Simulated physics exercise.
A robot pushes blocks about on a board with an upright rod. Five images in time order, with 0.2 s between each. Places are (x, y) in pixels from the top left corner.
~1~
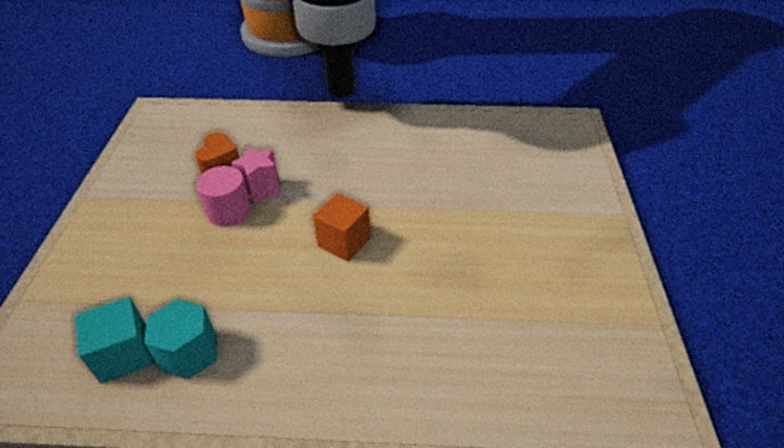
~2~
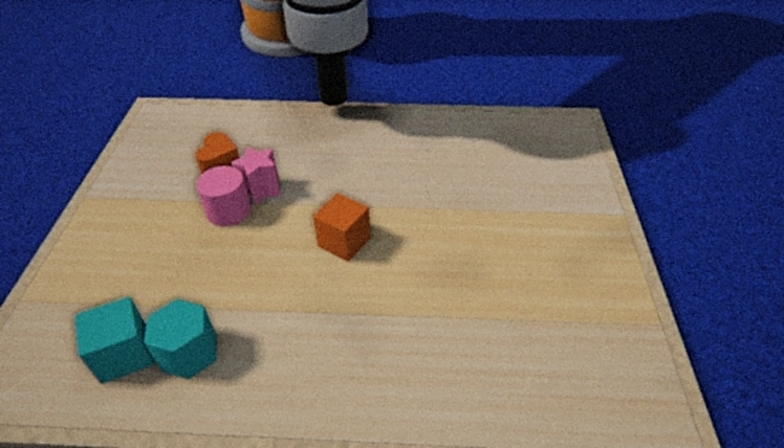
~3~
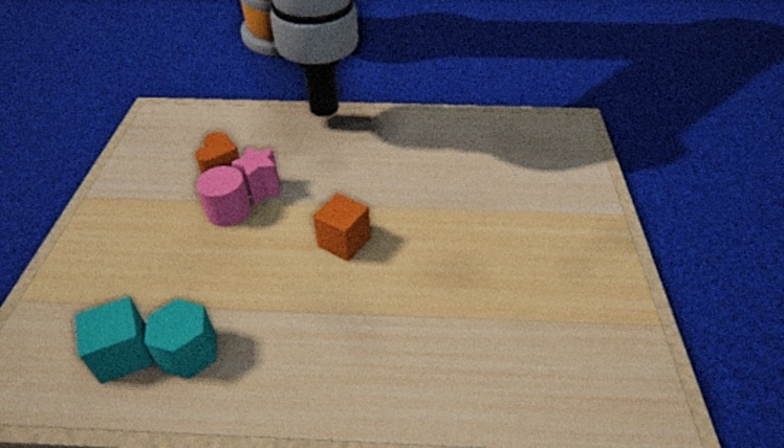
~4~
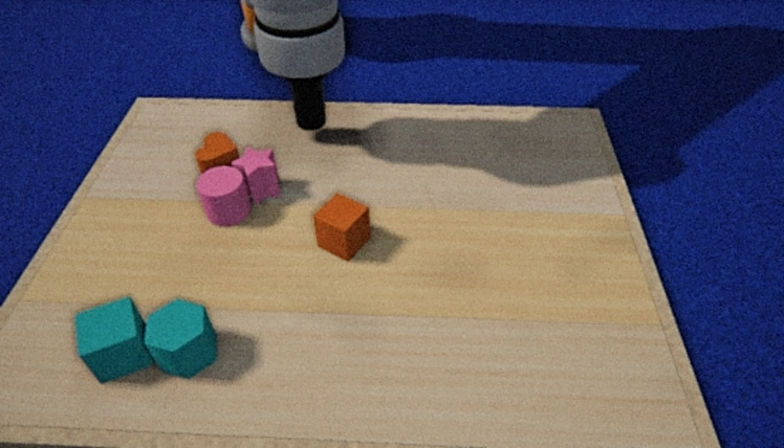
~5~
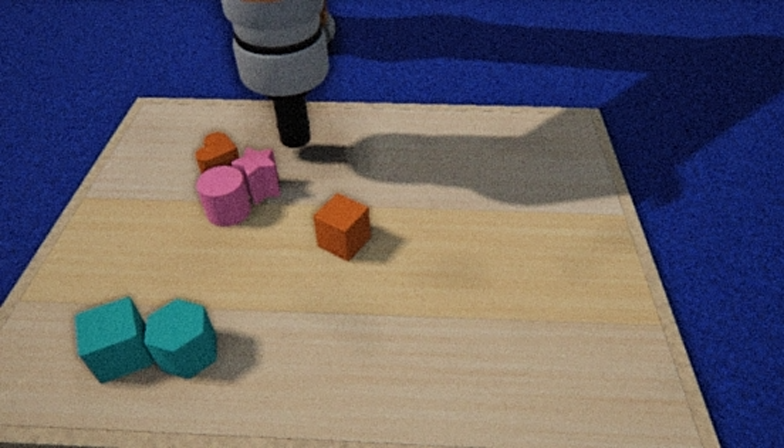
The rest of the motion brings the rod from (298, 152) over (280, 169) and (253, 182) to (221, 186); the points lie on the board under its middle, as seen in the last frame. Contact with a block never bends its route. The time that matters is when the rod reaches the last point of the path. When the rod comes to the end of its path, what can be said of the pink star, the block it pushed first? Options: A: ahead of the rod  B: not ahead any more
(B)
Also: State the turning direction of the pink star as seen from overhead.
The block spins anticlockwise.
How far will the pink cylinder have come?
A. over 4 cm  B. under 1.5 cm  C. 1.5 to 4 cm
It's C.
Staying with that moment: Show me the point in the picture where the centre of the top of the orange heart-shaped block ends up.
In the picture, that point is around (186, 142).
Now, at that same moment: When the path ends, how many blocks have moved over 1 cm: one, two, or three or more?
My forecast: 3 or more.
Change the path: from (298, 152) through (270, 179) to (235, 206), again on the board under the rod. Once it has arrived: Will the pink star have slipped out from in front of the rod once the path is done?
I believe not.
On the path given first. Halfway along, rod at (264, 164); pink cylinder at (215, 184); pink star at (249, 166).
At the end, rod at (217, 173); orange heart-shaped block at (186, 142), turned 45° clockwise; pink cylinder at (195, 202); pink star at (218, 175), turned 30° anticlockwise.
